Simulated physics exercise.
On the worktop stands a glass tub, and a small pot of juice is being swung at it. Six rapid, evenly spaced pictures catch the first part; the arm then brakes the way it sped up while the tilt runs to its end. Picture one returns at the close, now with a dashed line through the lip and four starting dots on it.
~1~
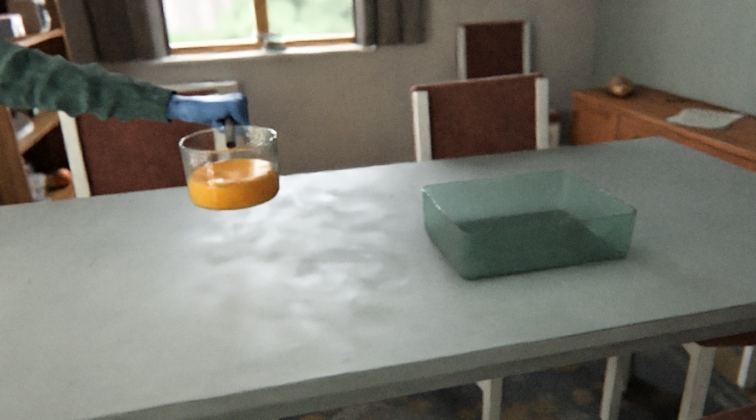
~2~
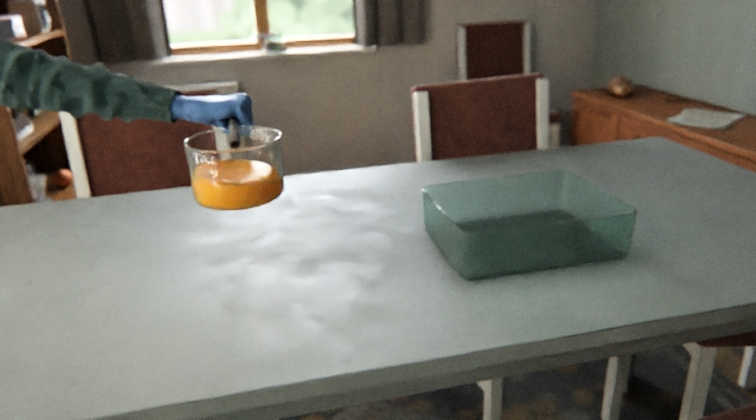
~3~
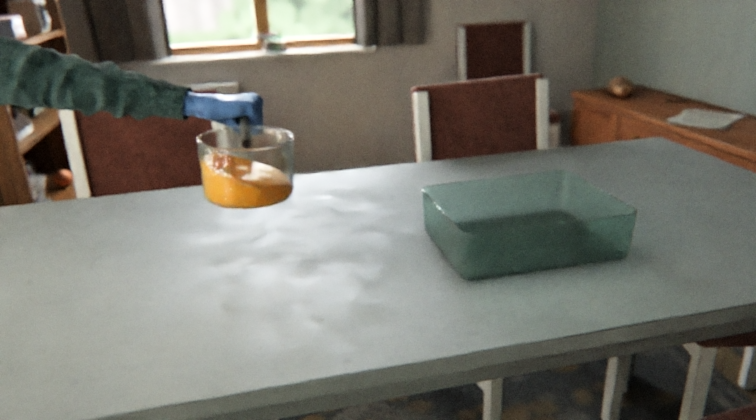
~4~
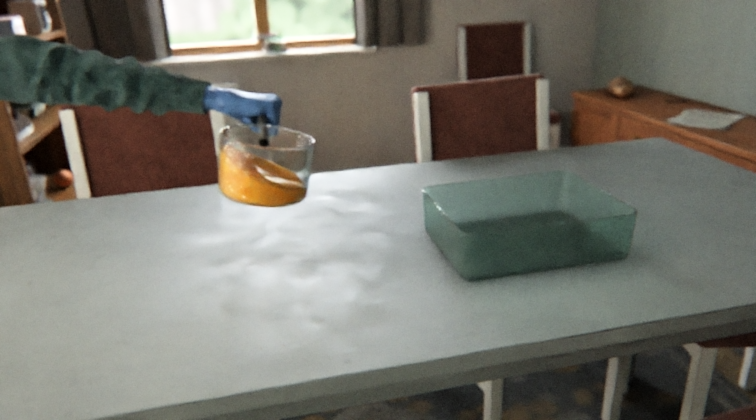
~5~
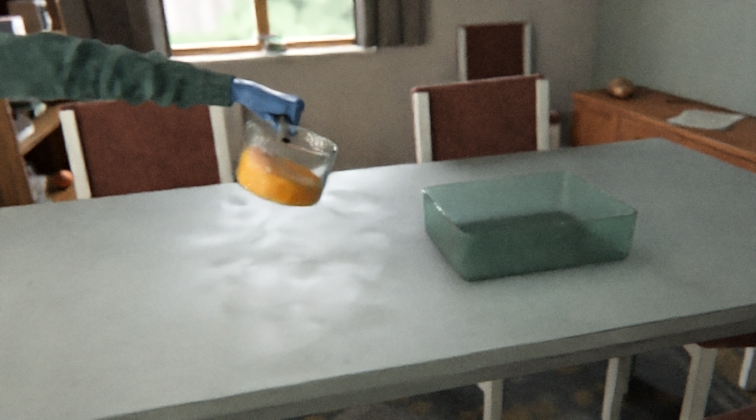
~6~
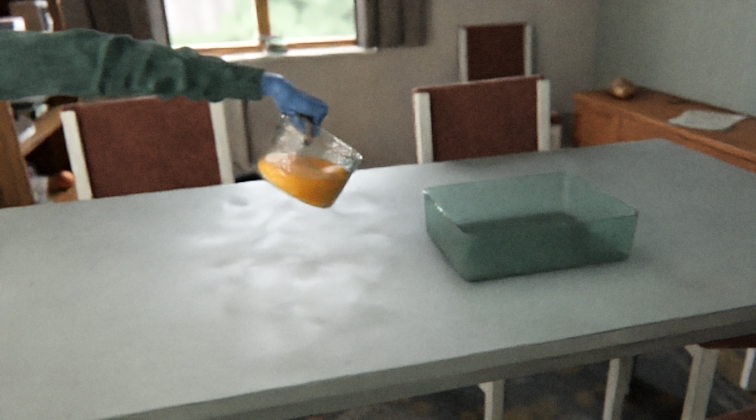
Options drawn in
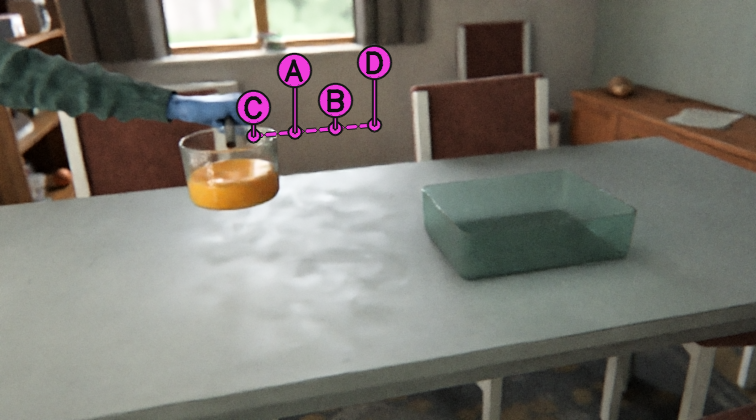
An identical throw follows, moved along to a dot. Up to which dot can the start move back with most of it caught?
Go for A.
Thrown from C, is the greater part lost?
Yes, that goes wrong.
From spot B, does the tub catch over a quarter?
Yes, clearly.
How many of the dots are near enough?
Three.
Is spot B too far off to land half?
No.
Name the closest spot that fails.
It is C.
On the marked copy, A at (294, 132); B at (335, 128); C at (253, 135); D at (374, 124).
With A, about 65 % lands in the tub, 26 % falls short and 9 % goes beside or beyond.
With B, about 81 % lands in the tub, 5 % falls short and 14 % goes beside or beyond.
With C, about 30 % lands in the tub, 65 % falls short and 4 % goes beside or beyond.
With D, about 81 % lands in the tub, 3 % falls short and 15 % goes beside or beyond.
